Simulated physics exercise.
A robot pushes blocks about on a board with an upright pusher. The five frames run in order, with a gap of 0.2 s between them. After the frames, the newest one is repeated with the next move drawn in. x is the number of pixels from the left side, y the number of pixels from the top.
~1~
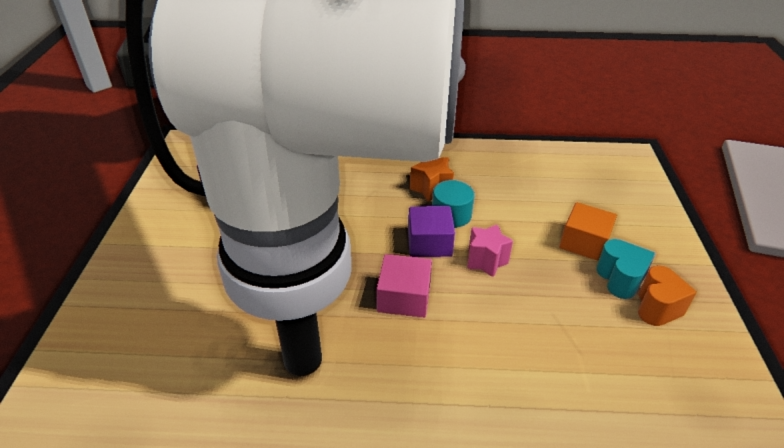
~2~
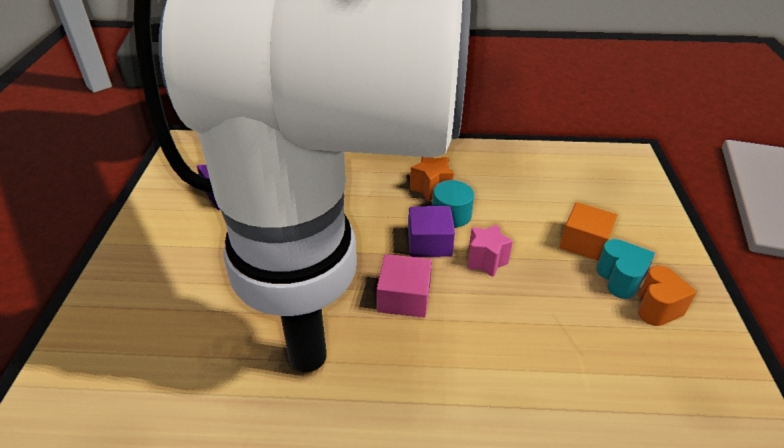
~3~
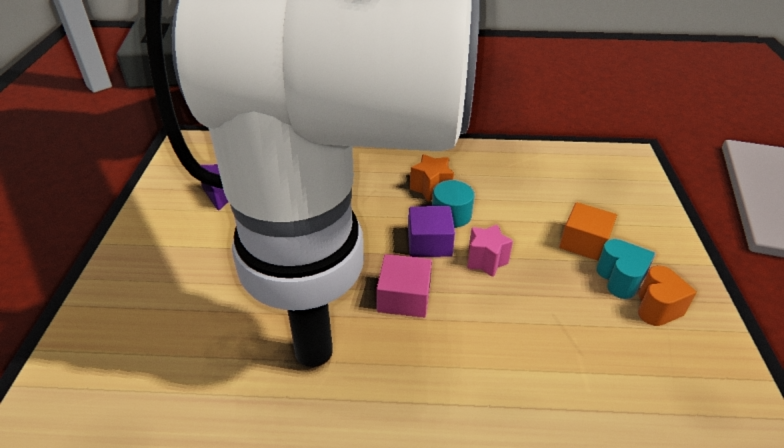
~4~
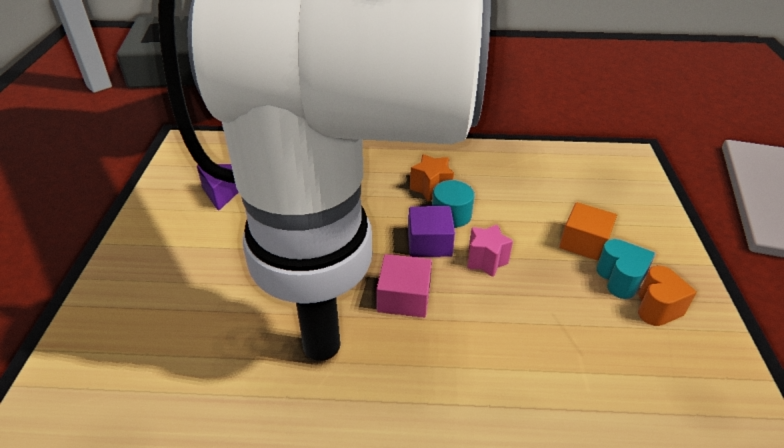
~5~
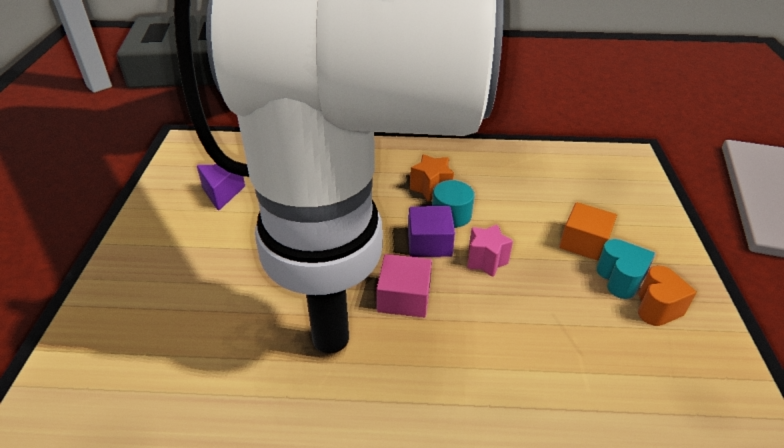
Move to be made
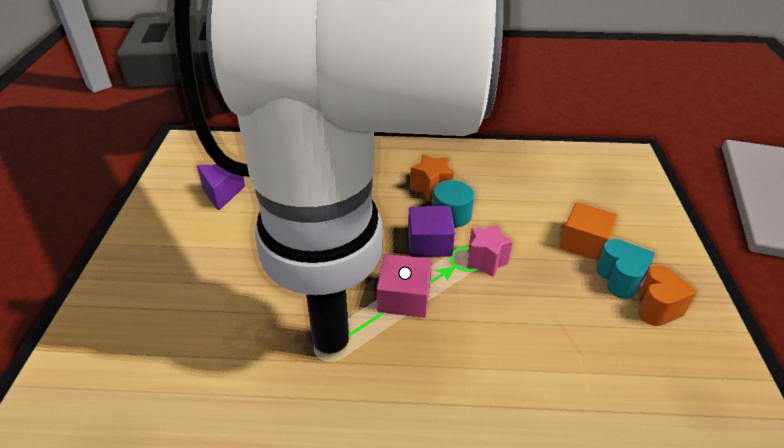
A white robot arm with a black upright pusher stands at the left of a light wooden board on a red surface, seen from above at an angle by a still camera. Pink, purple, turquoise and orange blocks cluster near the middle, with orange and turquoise ones at right. The arm glides slightly right and away, uncovering a purple block at upper left, while every block stays put.
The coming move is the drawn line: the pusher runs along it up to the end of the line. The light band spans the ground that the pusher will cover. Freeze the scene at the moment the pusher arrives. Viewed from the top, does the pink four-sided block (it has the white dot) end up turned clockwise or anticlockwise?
It goes anticlockwise.
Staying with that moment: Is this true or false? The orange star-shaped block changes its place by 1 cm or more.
My answer: True.
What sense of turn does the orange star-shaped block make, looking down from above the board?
Looking from above, the answer is counterclockwise.
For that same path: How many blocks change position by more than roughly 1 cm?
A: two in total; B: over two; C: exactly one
I'll go with B - over two.
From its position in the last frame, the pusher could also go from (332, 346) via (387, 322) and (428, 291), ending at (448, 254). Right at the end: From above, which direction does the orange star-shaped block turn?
It goes round opposite to clock hands.
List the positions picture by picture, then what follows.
The first picture shows pusher's lower end at (303, 361); pink four-sided block at (405, 273); purple four-sided block at (431, 219); orange star-shaped block at (433, 165); turquoise disc at (454, 192); pink star-shaped block at (490, 237).
The second picture shows pusher at (308, 357); blocks still.
The third picture shows pusher at (314, 352); blocks still.
The fourth picture shows pusher at (322, 346); blocks still.
The fifth picture shows pusher at (331, 339); pink four-sided block at (405, 273); purple four-sided block at (431, 219); orange star-shaped block at (433, 165); turquoise disc at (454, 192); pink star-shaped block at (490, 237).
Drawn move, from (332, 346) directly to (467, 259); the dot is on the pink four-sided block.
On the path given first. One third of the way, pusher at (383, 306); pink four-sided block at (420, 265).
Two thirds of the way, pusher at (427, 278); pink four-sided block at (457, 236); purple four-sided block at (442, 206); turquoise disc at (460, 180); pink star-shaped block at (502, 233).
At the end, pusher at (468, 252); pink four-sided block at (489, 209), turned 25° anticlockwise; purple four-sided block at (463, 185), turned 15° anticlockwise; orange star-shaped block at (430, 156), turned 55° anticlockwise; turquoise disc at (464, 159); pink star-shaped block at (532, 223), turned 90° clockwise.
